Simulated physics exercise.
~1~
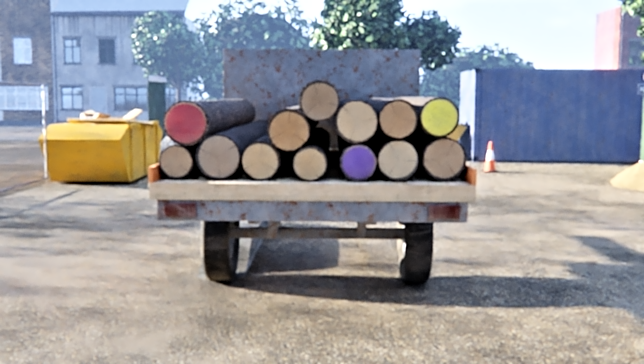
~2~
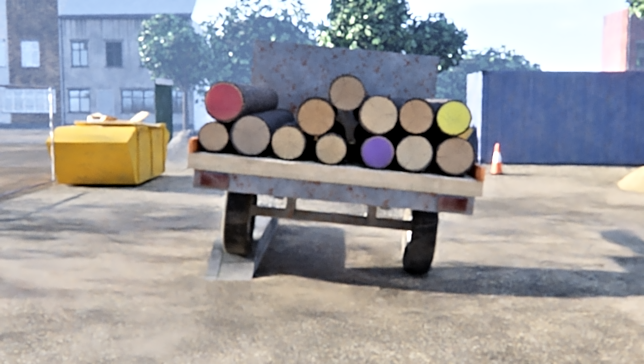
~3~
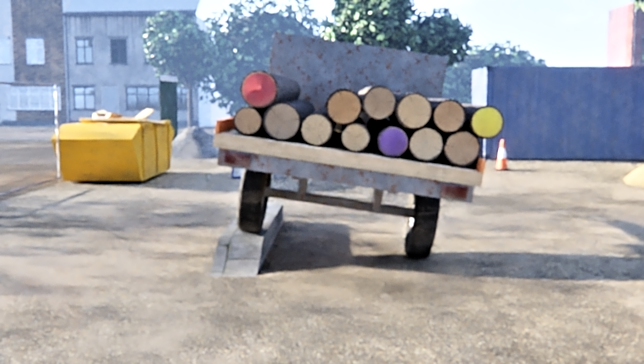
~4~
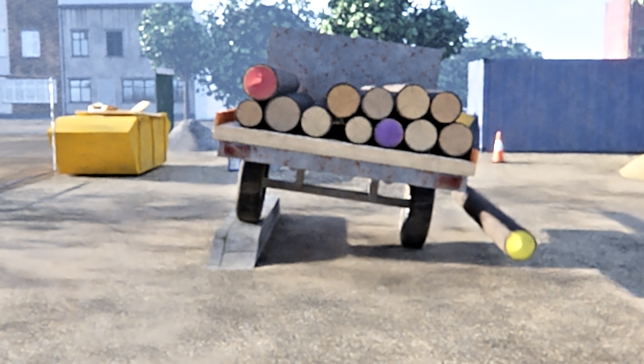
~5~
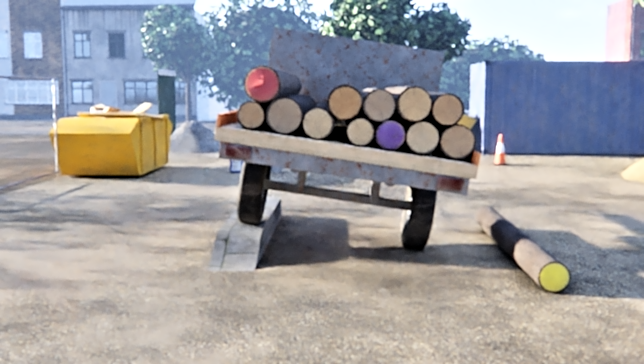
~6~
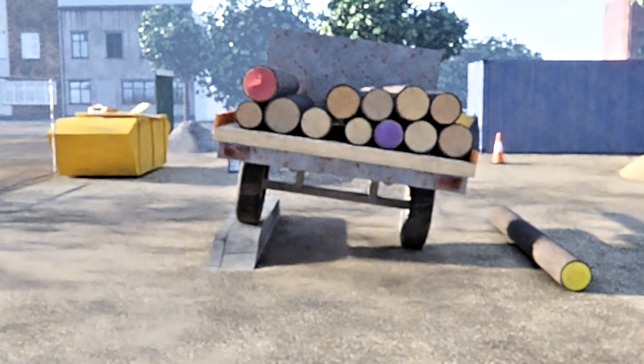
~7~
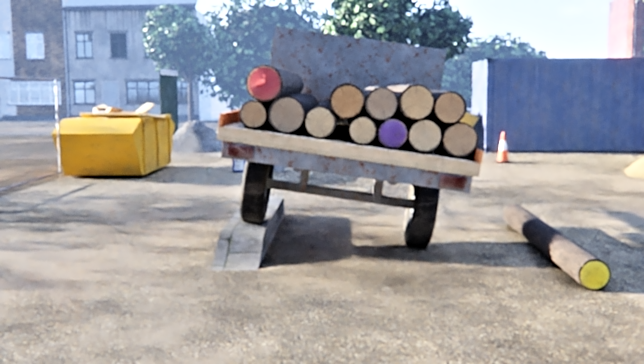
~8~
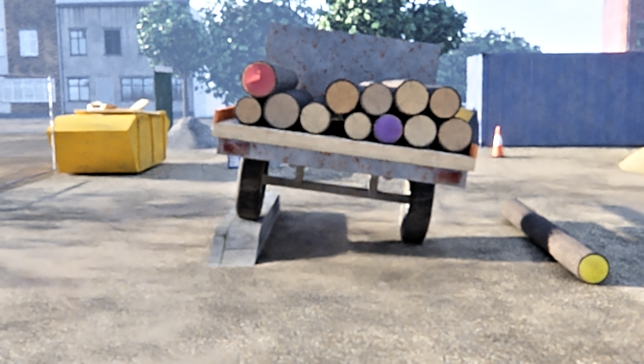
A trailer loaded with logs tilts right, and the yellow-ended log falls to the ground.
